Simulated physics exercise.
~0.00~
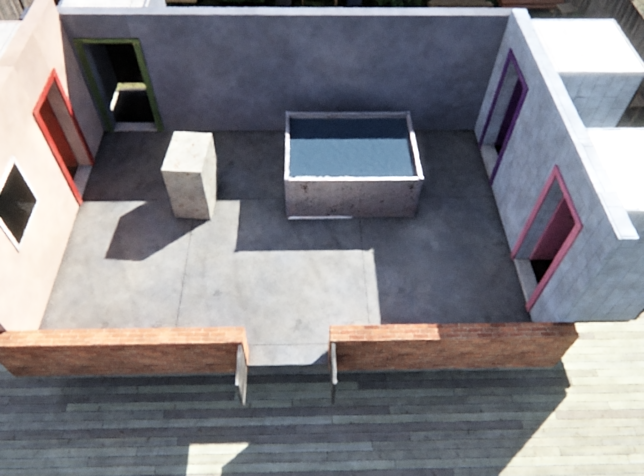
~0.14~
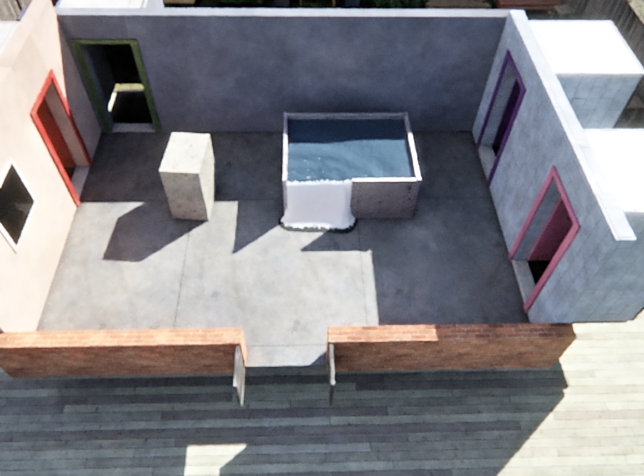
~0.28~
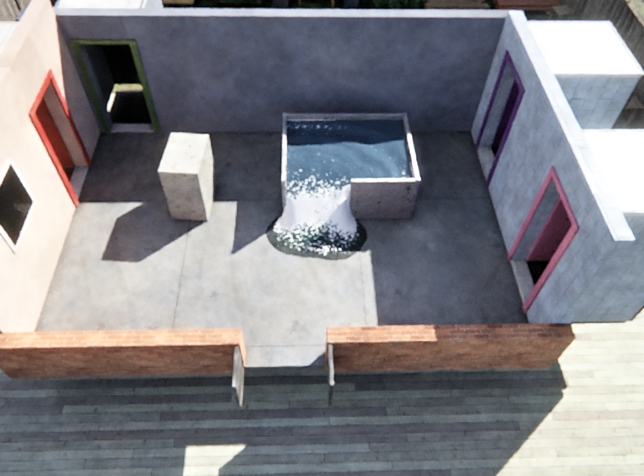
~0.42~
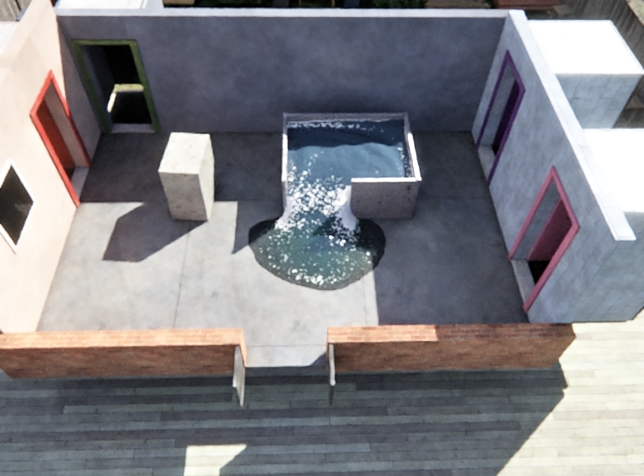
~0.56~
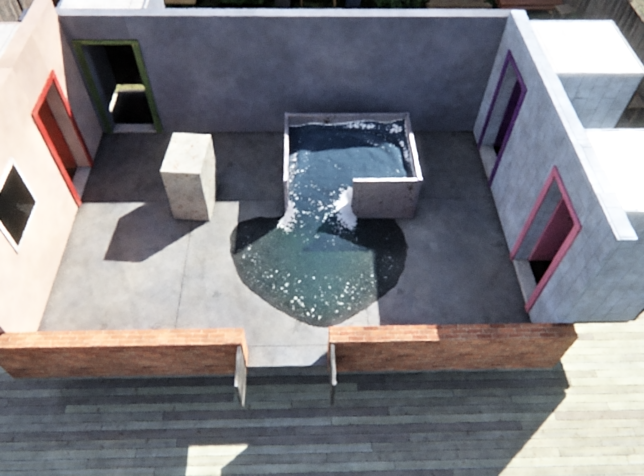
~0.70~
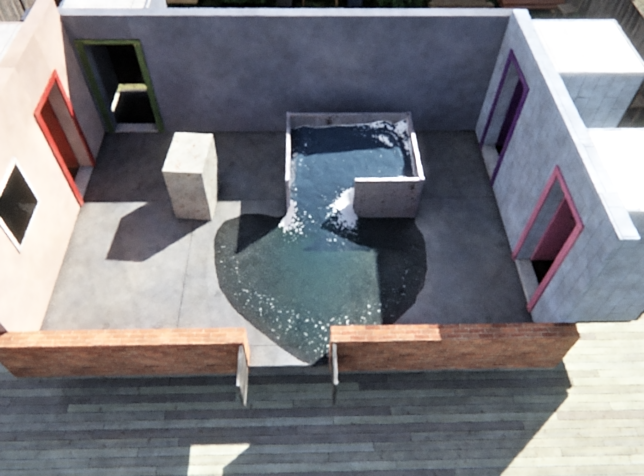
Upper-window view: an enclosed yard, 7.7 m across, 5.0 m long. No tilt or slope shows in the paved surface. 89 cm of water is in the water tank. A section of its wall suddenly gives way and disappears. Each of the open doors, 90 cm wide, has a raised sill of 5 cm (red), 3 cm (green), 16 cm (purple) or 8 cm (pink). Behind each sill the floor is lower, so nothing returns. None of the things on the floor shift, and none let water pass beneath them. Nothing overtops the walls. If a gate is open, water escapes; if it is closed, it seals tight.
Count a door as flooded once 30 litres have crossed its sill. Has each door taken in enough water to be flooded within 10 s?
Outcome: At the red door the inflow will be within bounds; at the green door the inflow will be out of bounds; at the purple door the inflow will be within bounds; at the pink door the inflow will be out of bounds.
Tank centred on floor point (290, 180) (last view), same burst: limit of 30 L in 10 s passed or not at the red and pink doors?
So the red door keeps within it and the pink door keeps within it.
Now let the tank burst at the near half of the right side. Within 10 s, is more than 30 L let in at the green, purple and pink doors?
So green tops it, purple tops it, pink tops it.
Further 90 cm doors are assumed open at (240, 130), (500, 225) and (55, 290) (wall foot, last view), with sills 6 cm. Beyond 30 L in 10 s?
First doorway falls short, second falls short, third gets there.
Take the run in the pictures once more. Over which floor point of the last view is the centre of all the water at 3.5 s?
About (314, 248).
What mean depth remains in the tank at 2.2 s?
The mean depth is some 41 cm.
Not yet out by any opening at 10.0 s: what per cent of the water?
Share still there: About 60 %.
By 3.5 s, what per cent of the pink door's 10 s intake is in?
About 40%.
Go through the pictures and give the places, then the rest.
The first picture shows the water tank at (351, 148) is whole and still, 89 cm deep.
In the second picture, water pours out at (319, 206) and has run 0.7 m, to (282, 220); typically 8 cm deep outside, 89 cm at the water tank's back.
In the third picture, water pours out at (318, 207) and has run 1.0 m, to (350, 251); typically 12 cm deep outside, 87 cm at the water tank's back.
In the fourth picture, the front is at (331, 287), 1.5 m from the gap at (318, 208); 2.5 m2 of floor is under water; 80 cm left at the back of the water tank.
In the fifth picture, water pours out at (320, 207) and has run 2.2 m, to (315, 322); typically 7 cm deep outside, 75 cm at the water tank's back.
In the sixth picture, water pours out at (321, 207) and has run 2.8 m, to a hidden place; typically 6 cm deep outside, 76 cm at the water tank's back.
After 1.4 s water covers 35 % of the floor and is deepest (44 cm) near (308, 222); red door not reached, green door not reached, purple door not reached, pink door not reached.
After 2.2 s water covers 40 % of the floor and is deepest (40 cm) near (32, 355); red door not reached, green door not reached, purple door not reached, pink door 7 cm at the sill, 0 L in.
After 3.5 s water covers 55 % of the floor and is deepest (24 cm) near (510, 346); red door 3 cm at the sill, 0 L in, green door not reached, purple door not reached, pink door 15 cm at the sill, 28 L in.
After 6.0 s water covers 85 % of the floor and is deepest (14 cm) near (436, 134); red door 4 cm at the sill, 0 L in, green door 9 cm at the sill, 43 L in, purple door 3 cm at the sill, 0 L in, pink door 9 cm at the sill, 62 L in.
After 10.0 s water covers 95 % of the floor and is deepest (10 cm) near (281, 135); red door 4 cm at the sill, 0 L in, green door 7 cm at the sill, 116 L in, purple door 8 cm at the sill, 0 L in, pink door 5 cm at the sill, 66 L in.
